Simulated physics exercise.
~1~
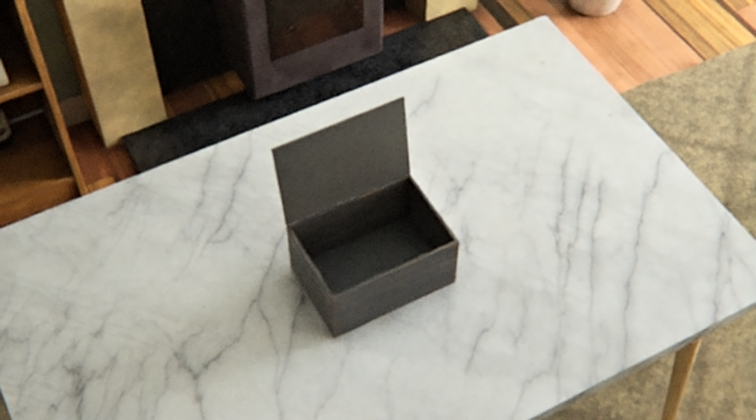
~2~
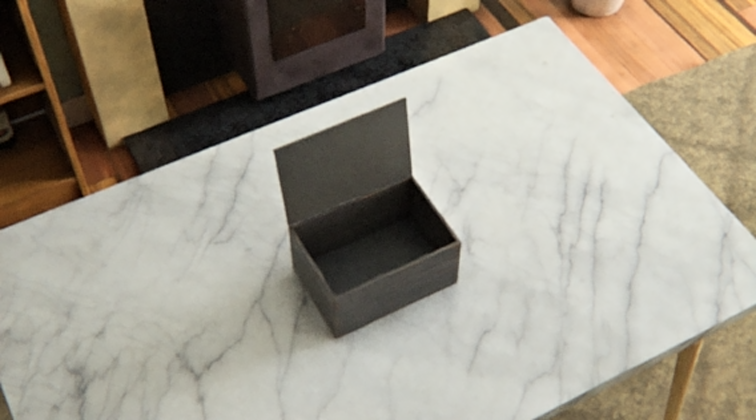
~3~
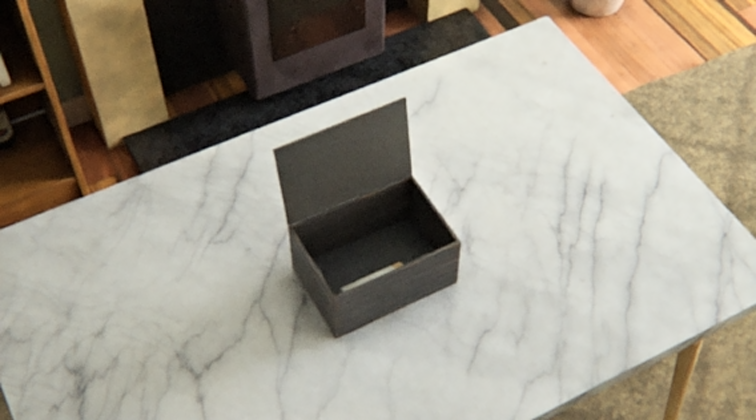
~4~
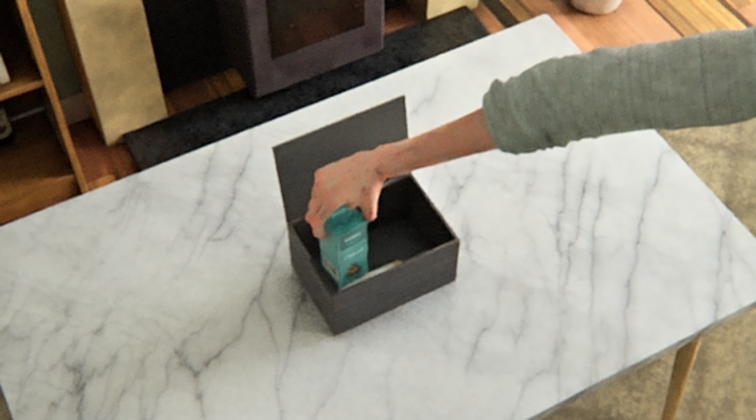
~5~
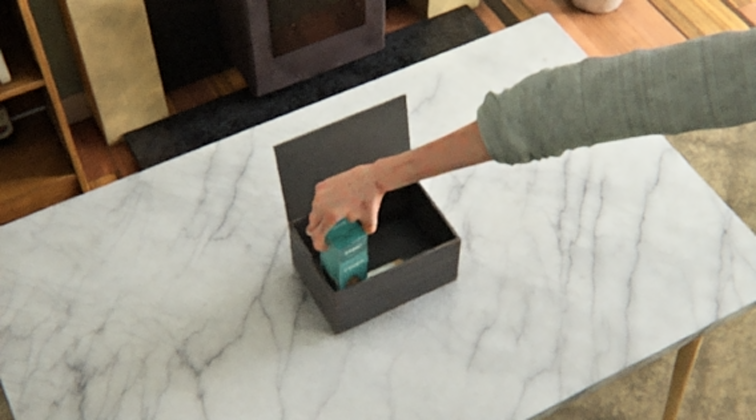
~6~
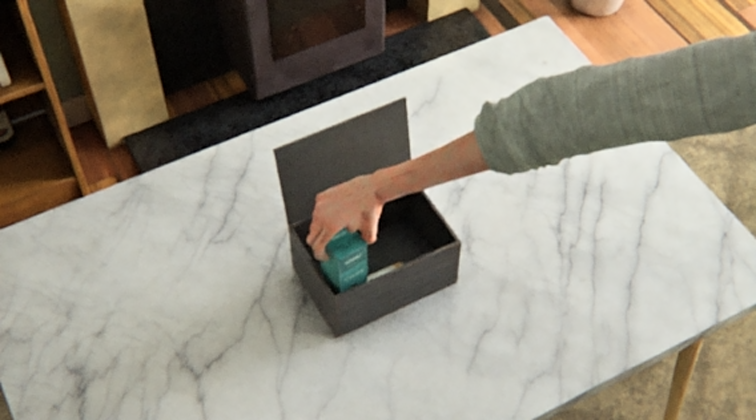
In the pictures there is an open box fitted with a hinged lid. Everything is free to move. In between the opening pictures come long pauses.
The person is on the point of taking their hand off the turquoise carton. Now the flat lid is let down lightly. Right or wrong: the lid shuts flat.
Wrong, the lid stays open.
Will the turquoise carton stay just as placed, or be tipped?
As it turns out, it changes its angle.
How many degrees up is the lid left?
Near 80° up from the rim.
Then, 0.50 s on from there, turquoise carton turned 47° from how it was put near (332, 255).
Then, 1.20 s on from there, lid starting down; turquoise carton turned 45° from how it was put near (330, 256).
Then, 3.40 s on from there, lid 78° above the rim; turquoise carton turned 44° from how it was put near (329, 256).
In the end, lid 78° above the rim; toppled in the box, turquoise carton; white shaker unmoved. At the end, from the last picture's camera, turquoise carton near (329, 256).
